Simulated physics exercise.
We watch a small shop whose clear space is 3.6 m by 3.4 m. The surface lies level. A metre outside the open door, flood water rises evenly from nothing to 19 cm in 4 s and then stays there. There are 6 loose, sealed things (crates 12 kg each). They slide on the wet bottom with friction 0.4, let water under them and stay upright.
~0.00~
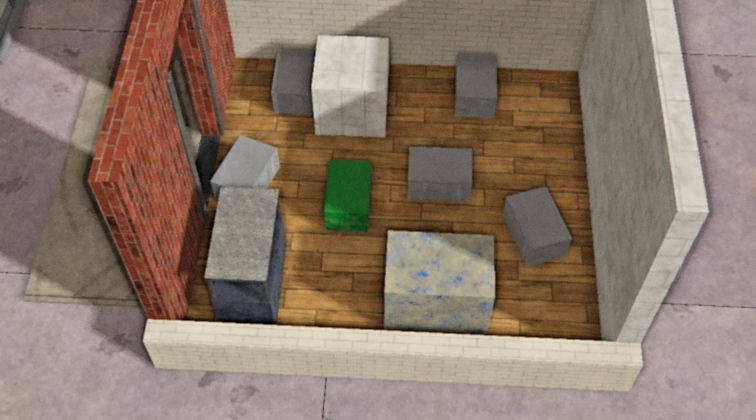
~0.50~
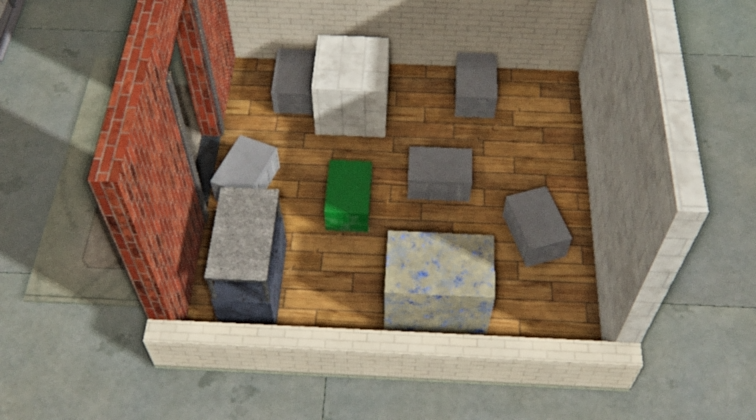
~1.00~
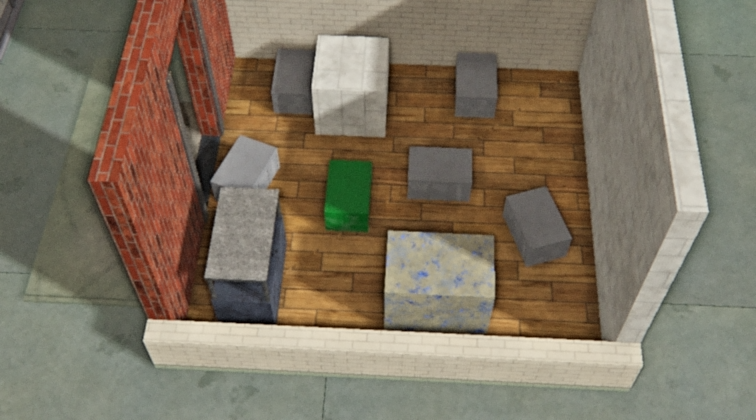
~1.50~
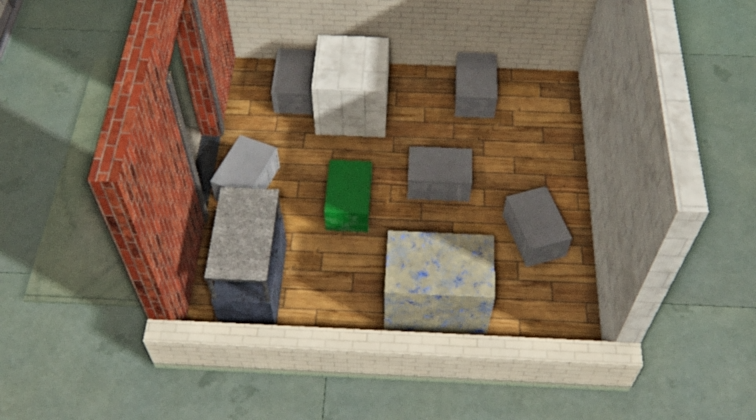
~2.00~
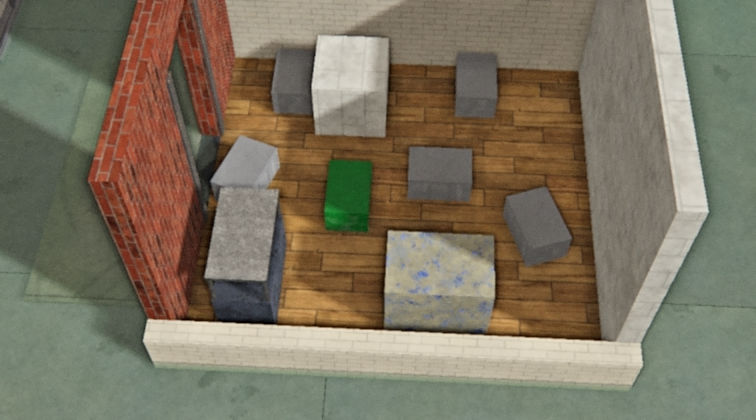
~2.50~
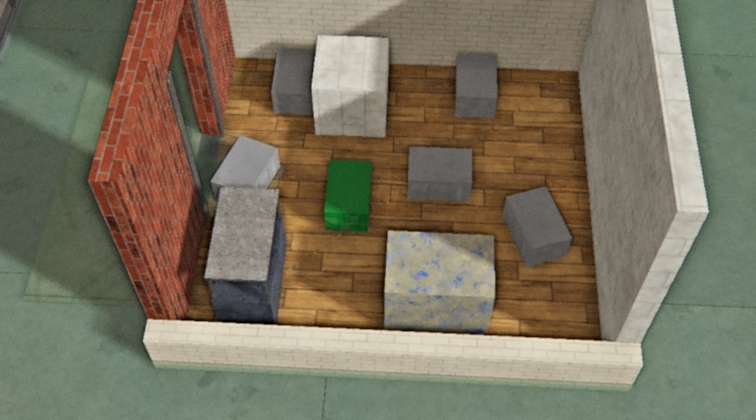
In a small shop with a brick wall on the left, a green crate sat among gray ones and larger blocks on the wooden floor, and nothing inside moved while the ground outside turned greener.
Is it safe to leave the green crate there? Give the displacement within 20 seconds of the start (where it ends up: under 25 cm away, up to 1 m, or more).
The green crate gets carried off.
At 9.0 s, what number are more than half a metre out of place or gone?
I count 4.
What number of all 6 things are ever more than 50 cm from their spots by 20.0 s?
That makes 6.
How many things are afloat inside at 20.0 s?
6 of them.
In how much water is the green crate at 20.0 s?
Roughly 18 cm.
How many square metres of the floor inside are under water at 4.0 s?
About 2.5 m2.
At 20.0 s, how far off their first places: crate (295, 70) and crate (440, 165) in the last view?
In that order: 200 cm, 100 cm.
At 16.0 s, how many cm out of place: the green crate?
Roughly 200 cm by then.
After 4.0 s the green crate is near (353, 186), 0.0 m from its start, aground; 0 afloat.
After 9.0 s the green crate is near (533, 256), 1.8 m from its start, afloat; 6 afloat.
After 16.0 s the green crate is near (528, 277), 1.9 m from its start, afloat; 6 afloat.
After 20.0 s the green crate is near (527, 275), 1.9 m from its start, afloat; 6 afloat.
